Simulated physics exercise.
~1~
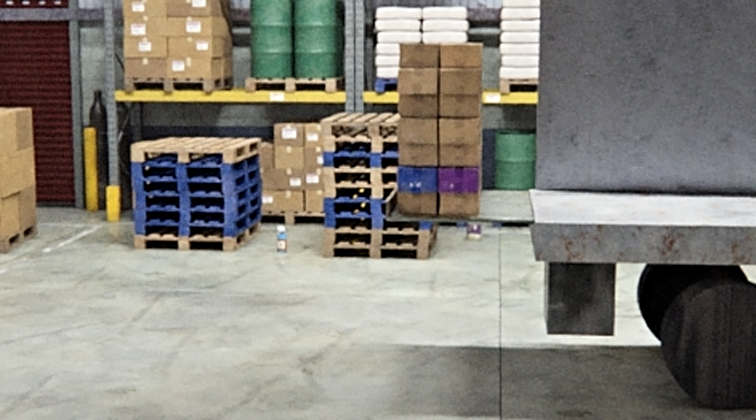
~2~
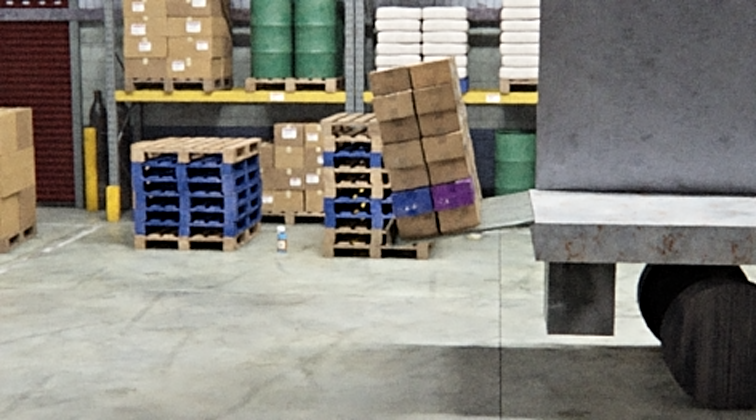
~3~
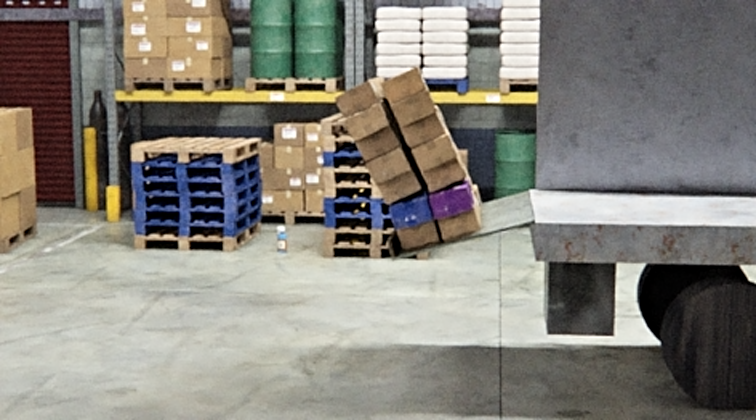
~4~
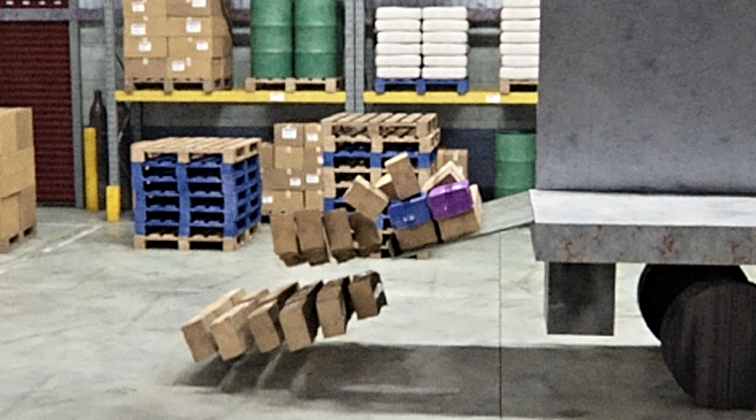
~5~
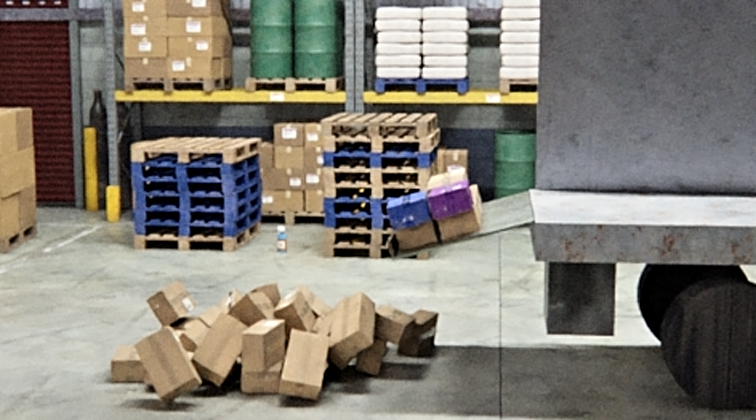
A tall stack of cardboard boxes toppled left off a tilting platform behind a truck, spilling across the warehouse floor and ending in a jumbled heap, while the blue and purple boxes and a few others stayed on the sloping platform.
